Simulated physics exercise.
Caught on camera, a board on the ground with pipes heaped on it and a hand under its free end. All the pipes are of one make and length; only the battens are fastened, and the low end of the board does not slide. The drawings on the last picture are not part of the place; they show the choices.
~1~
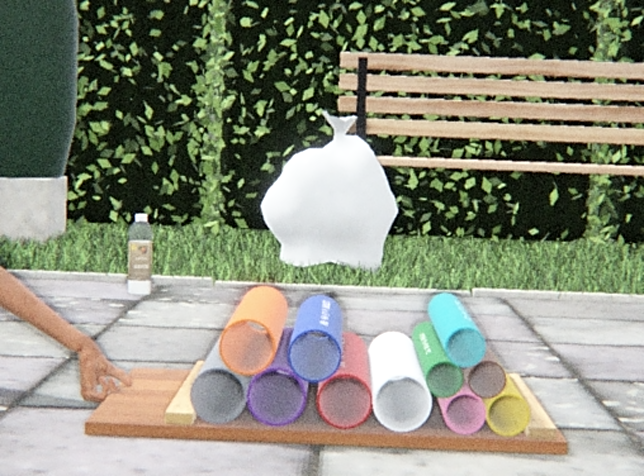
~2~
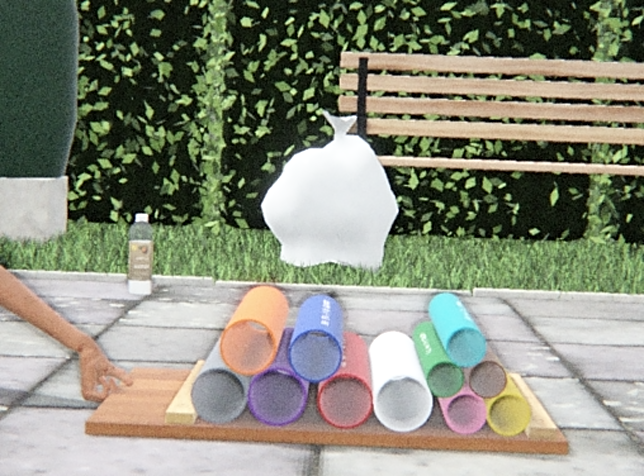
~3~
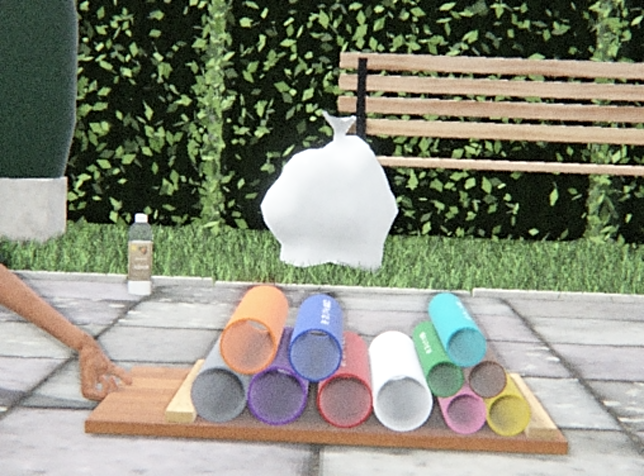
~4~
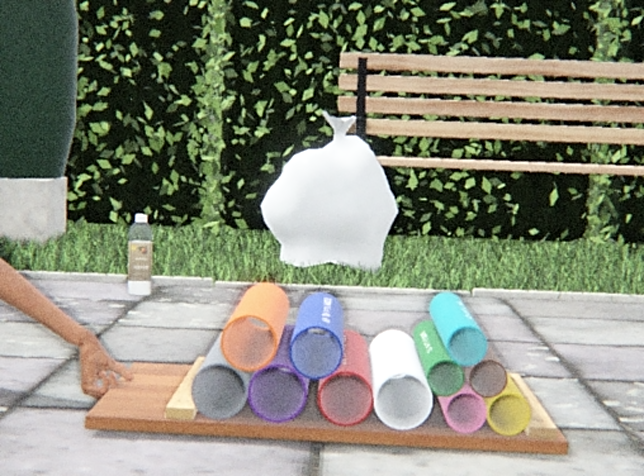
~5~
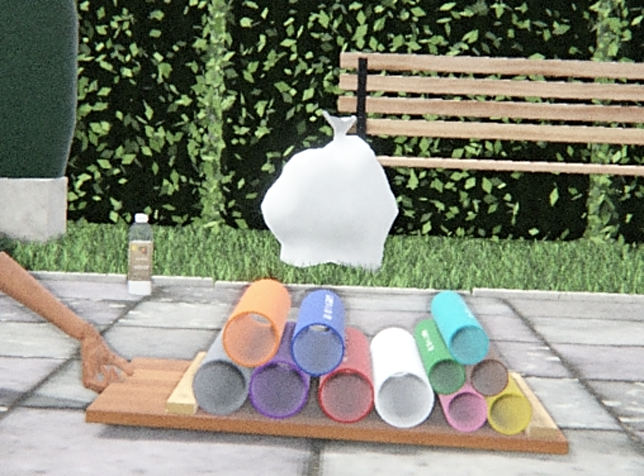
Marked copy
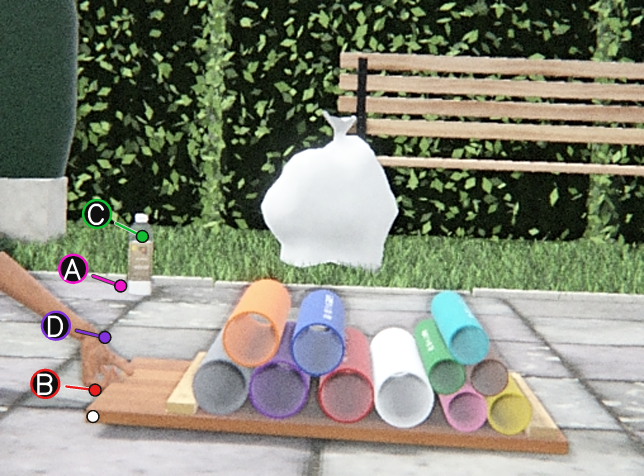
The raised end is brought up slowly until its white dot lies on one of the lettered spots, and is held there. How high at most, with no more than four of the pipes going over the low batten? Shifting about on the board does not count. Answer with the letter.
Lift it to C and no more.
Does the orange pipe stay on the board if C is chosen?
The orange pipe: Yes.
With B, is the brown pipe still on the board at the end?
Yes.
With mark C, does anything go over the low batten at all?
At C: Yes.
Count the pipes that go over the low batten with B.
At B the number is none.
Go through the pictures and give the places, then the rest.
Brown pipe (487, 380); orange pipe (248, 347); green pipe (444, 380), in the first picture.
Green pipe (445, 379); blue pipe (315, 355), in the second picture.
Board (328, 401); grey pipe (219, 394); purple pipe (277, 396); brown pipe (488, 379), in the third picture.
Board (328, 399); grey pipe (219, 391); purple pipe (277, 393), in the fourth picture.
Board (329, 396); grey pipe (220, 386); purple pipe (278, 390), in the fifth picture.
On the marked copy, A at (121, 286); B at (95, 390); C at (142, 236); D at (105, 337); the white dot at (93, 417).
With C. Early on, board at 15°.
Further on, board at 24°.
At the end, board at 24°, three over the low batten (brown, green, turquoise).
As for the rest, A three over the low batten (brown, green, turquoise); B none over the low batten; D none over the low batten.
